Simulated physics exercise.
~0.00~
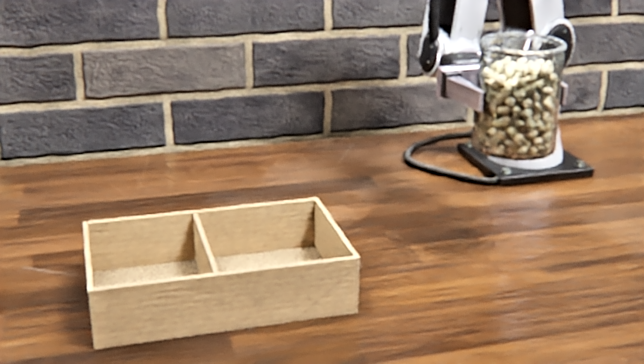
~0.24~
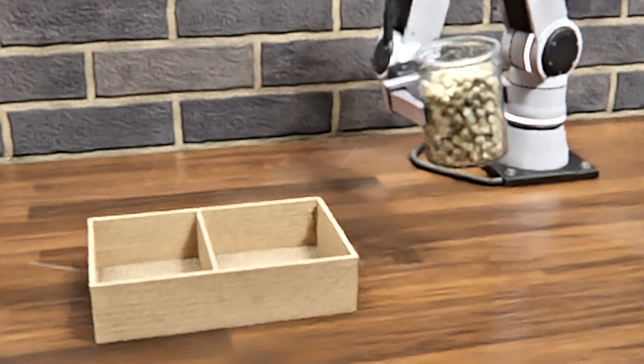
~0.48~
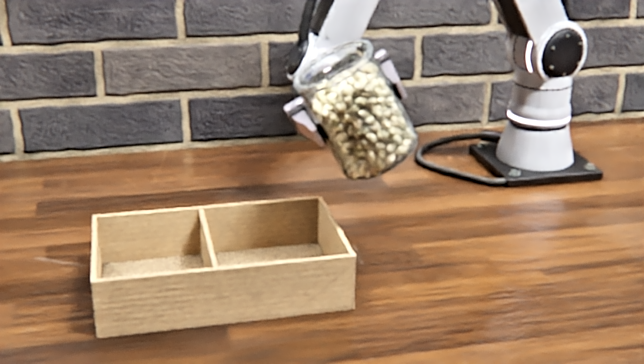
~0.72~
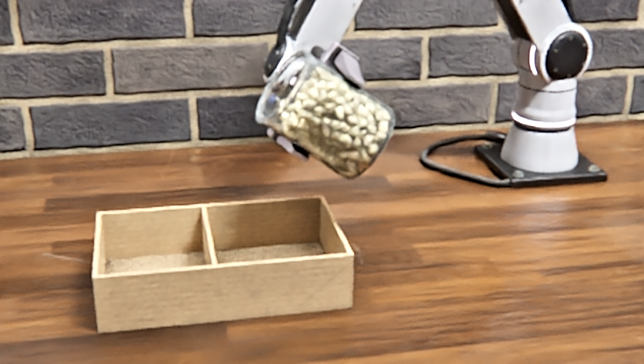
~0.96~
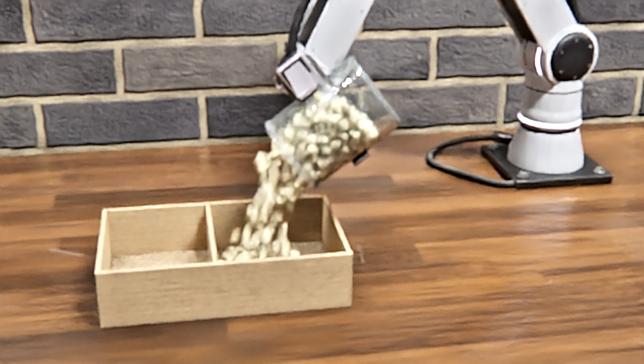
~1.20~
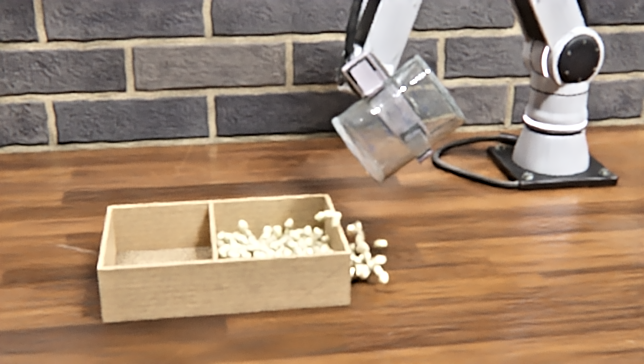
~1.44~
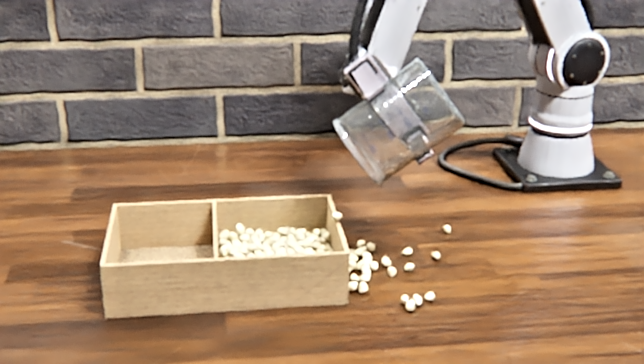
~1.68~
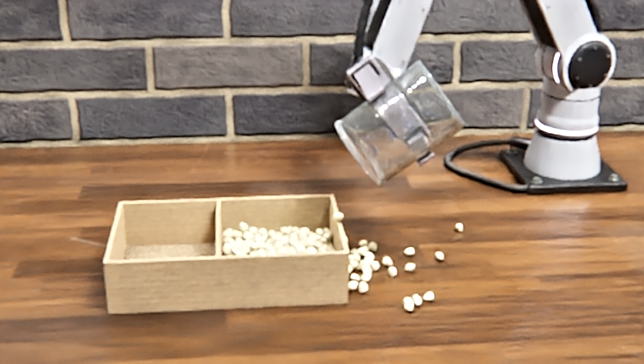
A robot arm carried a clear jar of pale beans left and tipped it over a divided wooden box, pouring most into the right-hand section. Some spilled past the edge and lay scattered on the table beside it as the arm held the emptied jar.
